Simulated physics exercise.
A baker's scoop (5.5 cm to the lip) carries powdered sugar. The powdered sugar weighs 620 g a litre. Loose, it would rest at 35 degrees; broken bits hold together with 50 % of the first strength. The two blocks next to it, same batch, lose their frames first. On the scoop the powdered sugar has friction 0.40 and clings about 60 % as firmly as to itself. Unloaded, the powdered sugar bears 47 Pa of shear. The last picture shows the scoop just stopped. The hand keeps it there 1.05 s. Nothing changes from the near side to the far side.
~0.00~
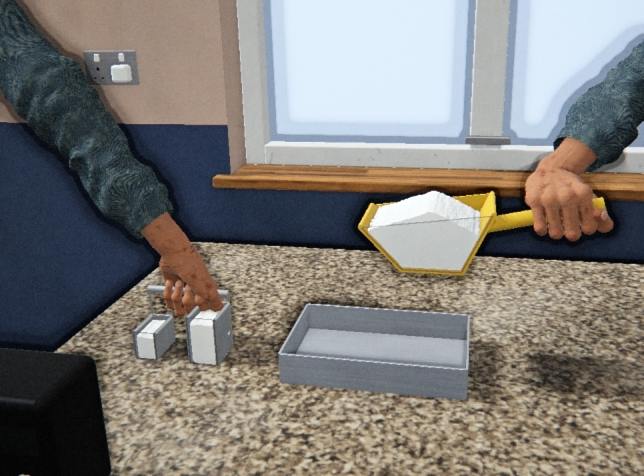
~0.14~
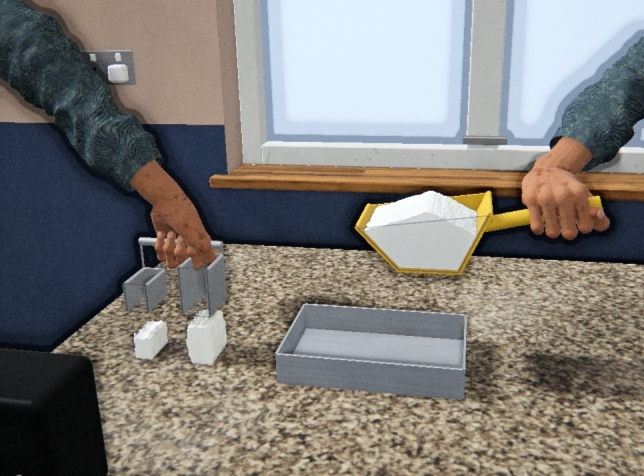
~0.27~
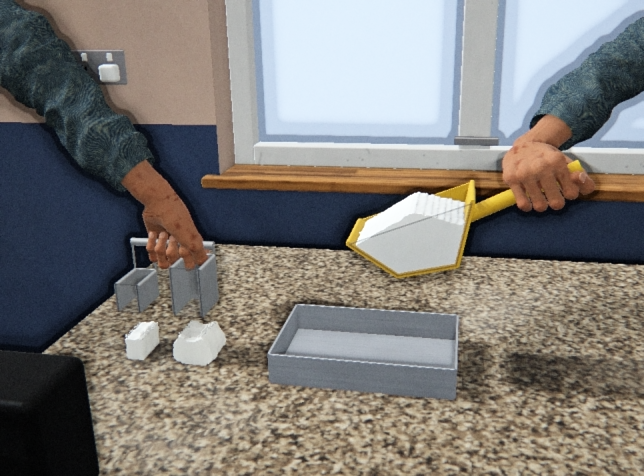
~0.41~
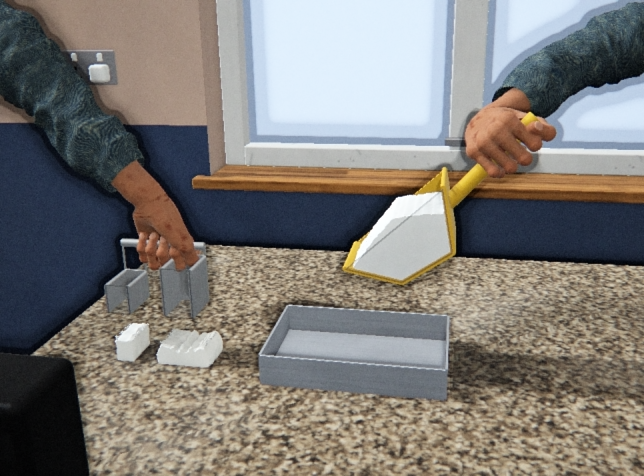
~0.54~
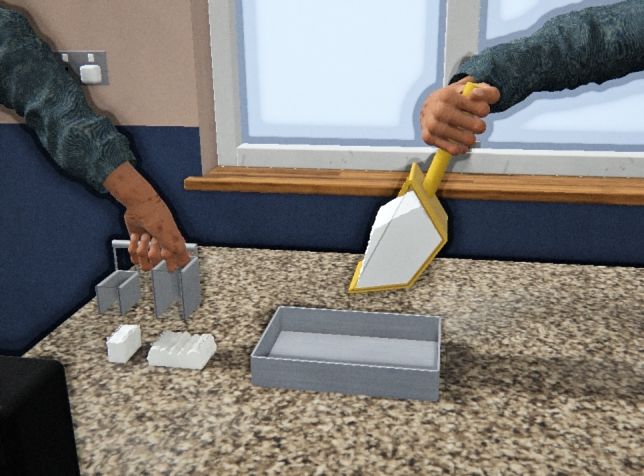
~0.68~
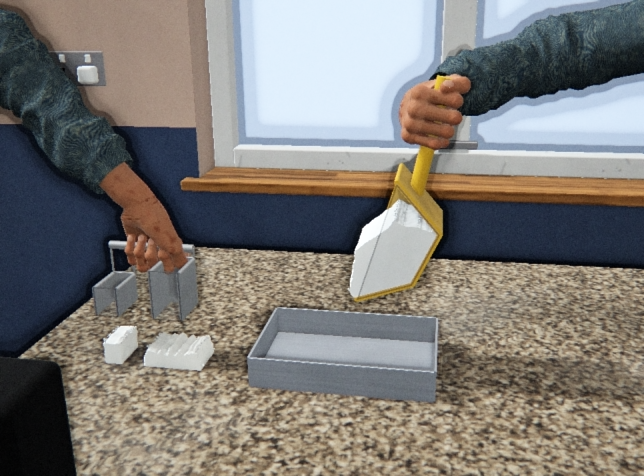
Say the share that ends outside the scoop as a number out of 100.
About 56 %.
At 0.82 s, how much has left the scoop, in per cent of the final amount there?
About 40 %.
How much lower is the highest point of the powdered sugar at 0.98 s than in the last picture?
Some 1.5 cm.
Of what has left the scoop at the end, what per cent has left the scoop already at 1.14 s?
About 90 %.
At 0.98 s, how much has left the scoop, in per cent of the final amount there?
About 90 %.
By 0.82 s, the scoop is at 65 degrees and 24 % has left it.
By 0.98 s, the scoop is at 65 degrees and 48 % has left it.
By 1.14 s, the scoop is at 65 degrees and 52 % has left it.
By 1.31 s, the scoop is at 65 degrees and 55 % has left it.
By 1.78 s, at the end, the scoop is at 65 degrees and 56 % has left it.
